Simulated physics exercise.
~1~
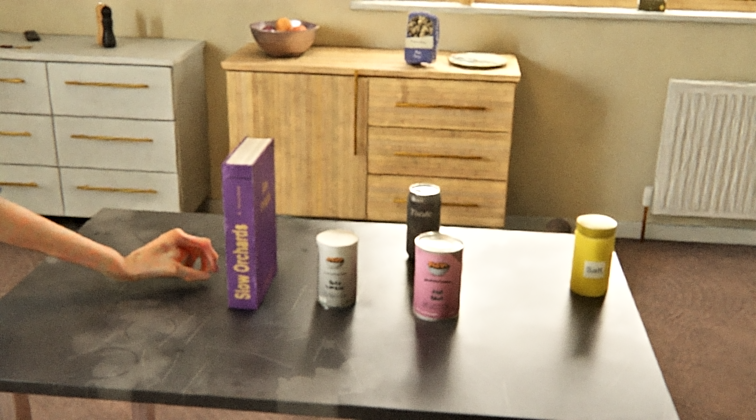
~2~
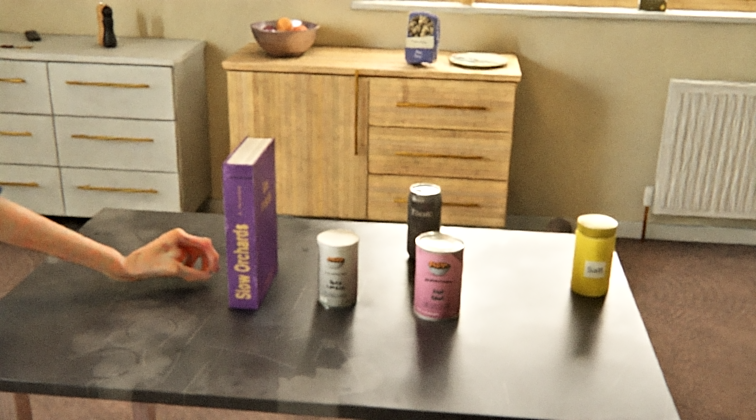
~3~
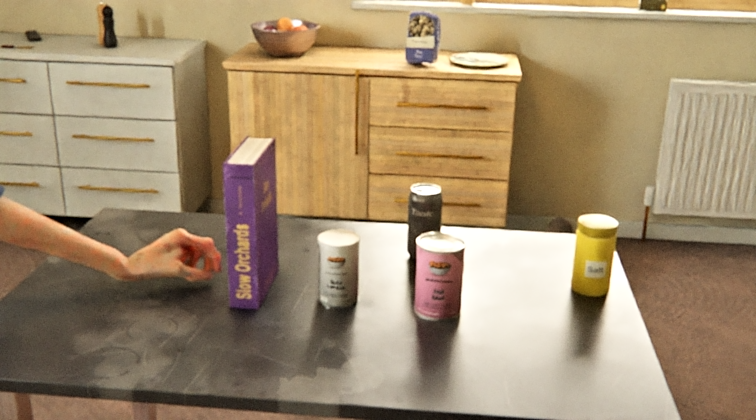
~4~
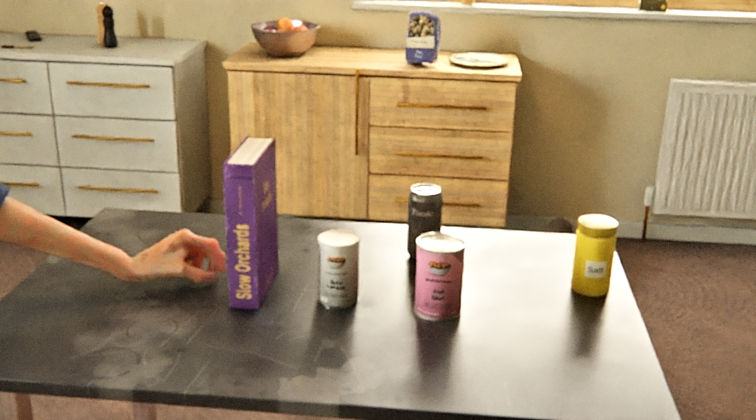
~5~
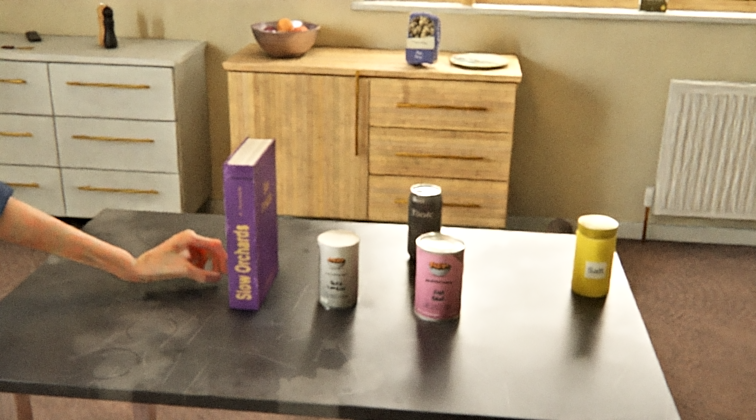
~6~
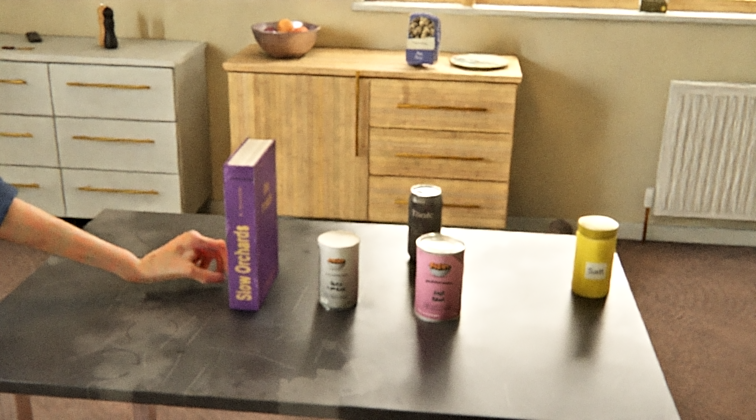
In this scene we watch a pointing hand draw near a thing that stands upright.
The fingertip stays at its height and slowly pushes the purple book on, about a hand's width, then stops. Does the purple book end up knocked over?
No, it stays on its base.
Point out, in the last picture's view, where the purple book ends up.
At about (325, 227).
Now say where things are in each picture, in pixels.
Purple book (252, 221), in the first frame.
Purple book (252, 221), in the second frame.
Purple book (253, 221), in the third frame.
Purple book (253, 221), in the fourth frame.
Purple book (253, 222), in the fifth frame.
Purple book (253, 222), in the sixth frame.
Then, 0.40 s later than the last frame, purple book moved a little near (267, 223).
Then, 0.90 s later than the last frame, purple book moved a little near (300, 225).
Then, 1.20 s later than the last frame, purple book moved about its own width near (320, 226).
When it is over, moved from the start, purple book. End places, in pixels of the last picture, purple book near (325, 226).
